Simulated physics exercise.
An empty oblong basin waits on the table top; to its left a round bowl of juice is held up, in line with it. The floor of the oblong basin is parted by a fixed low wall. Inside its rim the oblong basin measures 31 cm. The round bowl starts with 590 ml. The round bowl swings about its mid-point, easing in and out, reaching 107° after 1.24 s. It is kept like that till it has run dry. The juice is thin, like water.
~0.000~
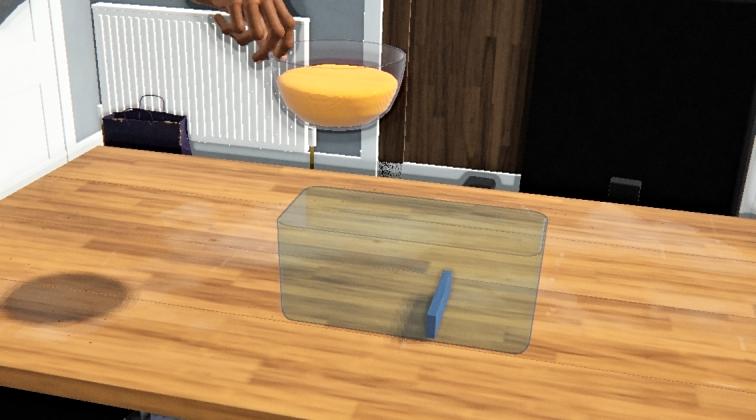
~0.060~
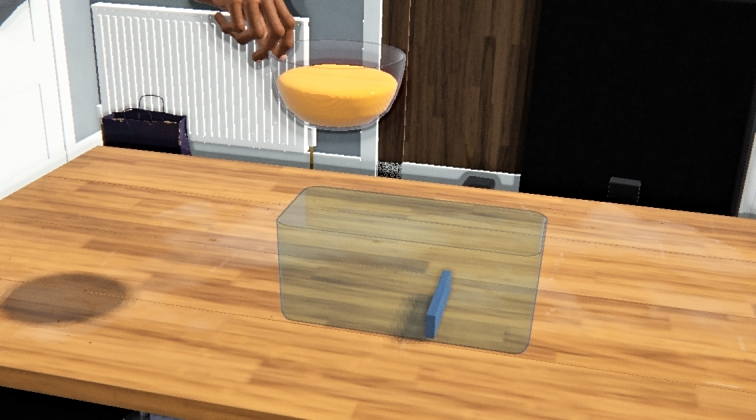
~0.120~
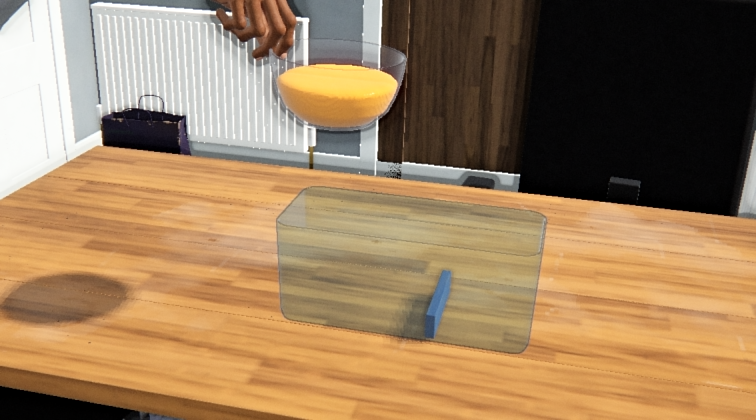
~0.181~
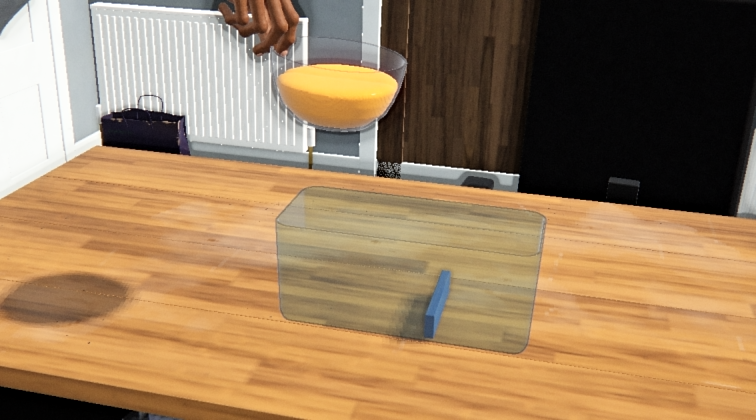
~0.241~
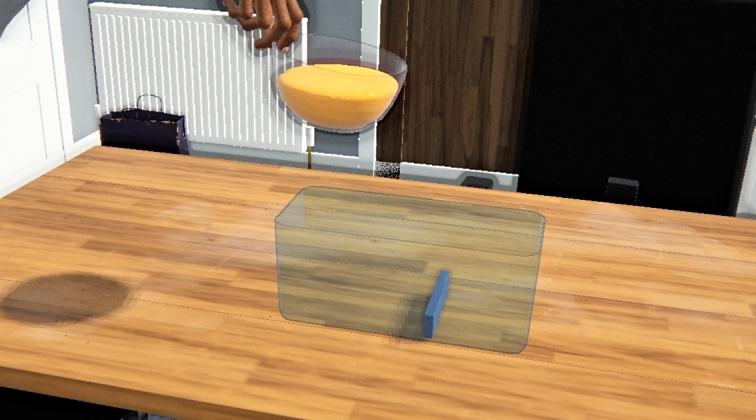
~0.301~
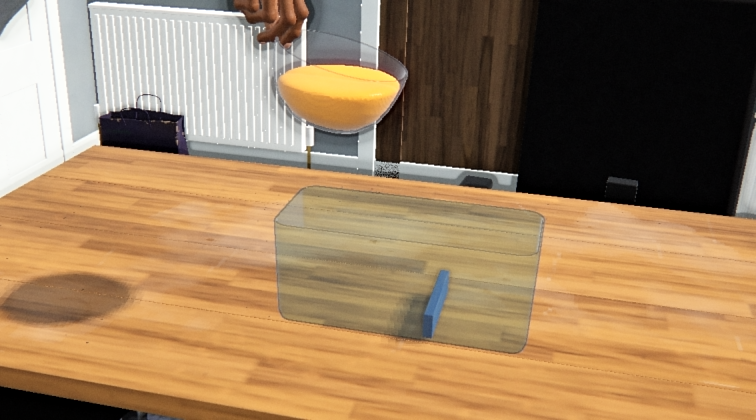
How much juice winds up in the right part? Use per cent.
Roughly 54 per cent is past the wall.
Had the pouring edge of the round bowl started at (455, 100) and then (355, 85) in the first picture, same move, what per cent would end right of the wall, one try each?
First 80, then 10 per cent.
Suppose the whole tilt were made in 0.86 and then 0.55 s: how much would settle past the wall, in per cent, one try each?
In turn about 40 and 30 per cent.
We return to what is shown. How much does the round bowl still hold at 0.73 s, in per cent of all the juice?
Some 54 per cent.
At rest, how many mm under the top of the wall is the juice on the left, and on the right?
Some 22 mm on the left and 8 mm on the right.
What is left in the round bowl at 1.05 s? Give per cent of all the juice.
Near 4 in a hundred.
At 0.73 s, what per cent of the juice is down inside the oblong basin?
About 12 per cent.
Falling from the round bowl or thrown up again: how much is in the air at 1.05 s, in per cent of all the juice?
About 10 per cent.
After 0.73 s the tilt is 69° and 55 per cent is still to pour, 4 is left of the wall and 7 right of it.
After 1.05 s the tilt is 101° and 4 per cent is still to pour, 31 is left of the wall and 54 right of it.
After 1.38 s the tilt is 107° and 0 per cent is still to pour, 44 is left of the wall and 55 right of it.
After 1.74 s the tilt is 107° and 0 per cent is still to pour, 44 is left of the wall and 55 right of it.
In the end 45 per cent lies left of the wall, 54 right of it and 1 outside.
